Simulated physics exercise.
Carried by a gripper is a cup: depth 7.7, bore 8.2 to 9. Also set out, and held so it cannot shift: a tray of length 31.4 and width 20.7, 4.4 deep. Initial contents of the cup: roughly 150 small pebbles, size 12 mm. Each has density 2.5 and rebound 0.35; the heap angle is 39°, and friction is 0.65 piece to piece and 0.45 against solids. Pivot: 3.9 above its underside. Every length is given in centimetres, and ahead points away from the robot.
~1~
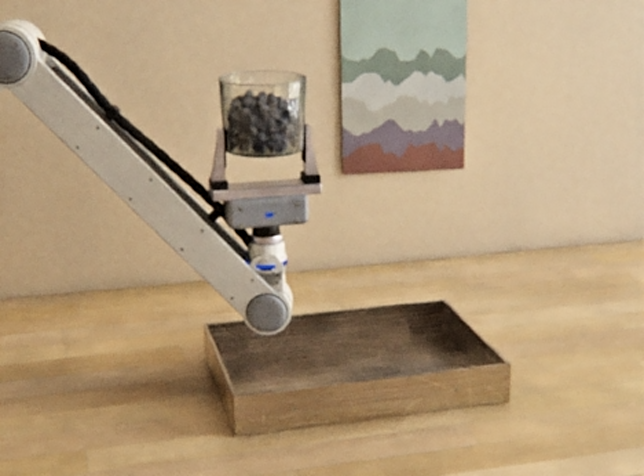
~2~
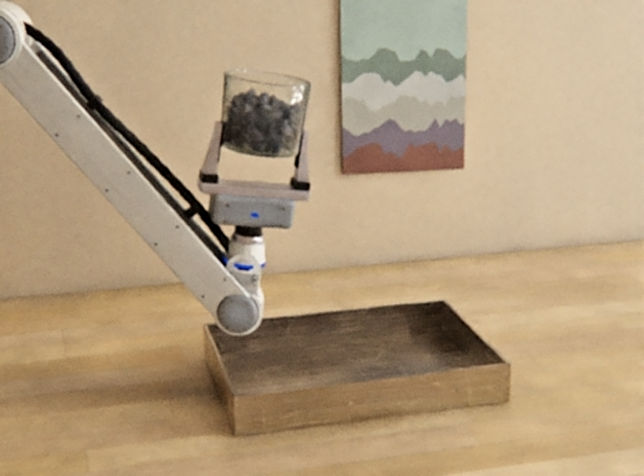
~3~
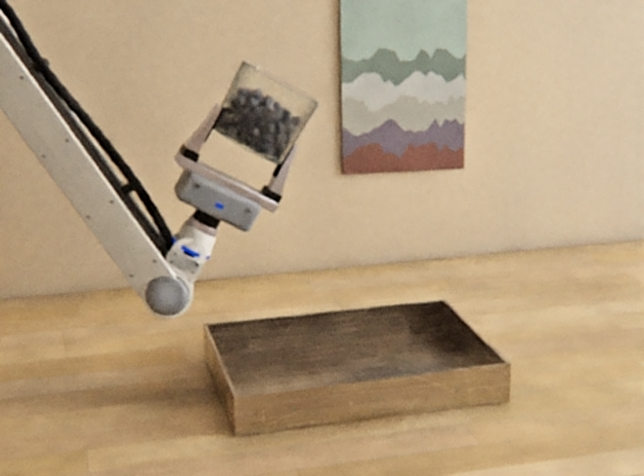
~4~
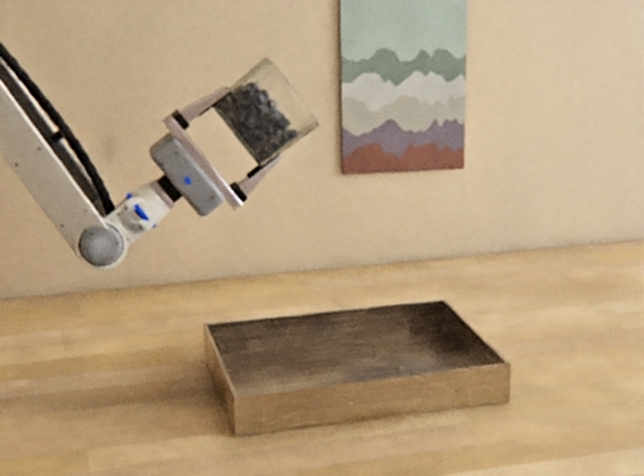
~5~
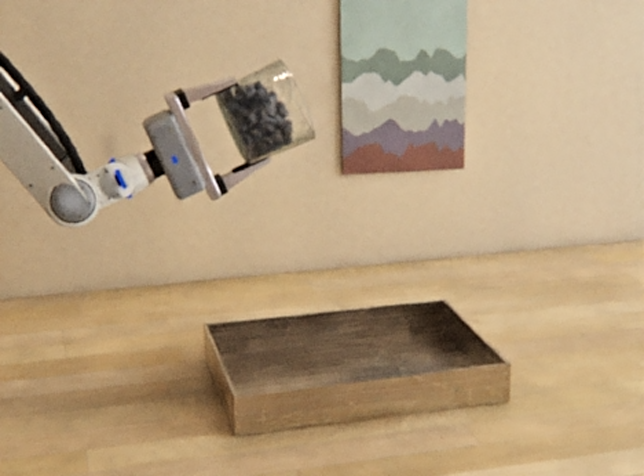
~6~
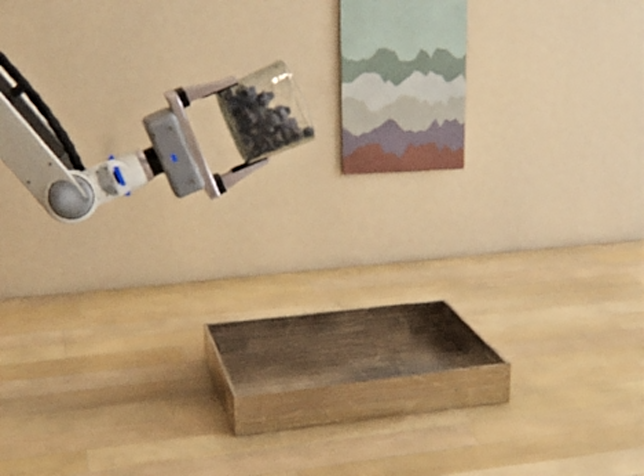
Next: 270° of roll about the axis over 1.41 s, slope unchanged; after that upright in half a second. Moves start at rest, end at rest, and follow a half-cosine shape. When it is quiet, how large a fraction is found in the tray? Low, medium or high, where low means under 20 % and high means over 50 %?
Low.
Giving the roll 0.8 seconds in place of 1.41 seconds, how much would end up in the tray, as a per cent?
It would come to around 5 percent.
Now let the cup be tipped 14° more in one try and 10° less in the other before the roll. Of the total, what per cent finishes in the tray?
40 % and 0 %.
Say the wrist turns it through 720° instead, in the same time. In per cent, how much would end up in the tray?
Then about 5 per cent.
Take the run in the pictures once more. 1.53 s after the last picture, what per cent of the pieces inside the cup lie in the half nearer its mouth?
Near 40 per cent lies in the mouth half.
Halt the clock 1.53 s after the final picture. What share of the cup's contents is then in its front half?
35 per cent or thereabouts.
Then, 0.76 s after the last picture, tipped 70°, highest piece 36 above the table; 148 in the cup, 4 in flight or on a rim.
Then, 1.53 s after the last picture, tipped 61°, highest piece 35 above the table; 140 in the cup, 10 in the tray, 2 in flight or on a rim.
Then, 2.11 s after the last picture, upright, highest piece 37 above the table; 140 in the cup, 12 in the tray.
Then, 2.81 s after the last picture, upright, highest piece 37 above the table; 140 in the cup, 12 in the tray.
Final count, 140 in the cup, 12 in the tray. That is 8 % in the tray.
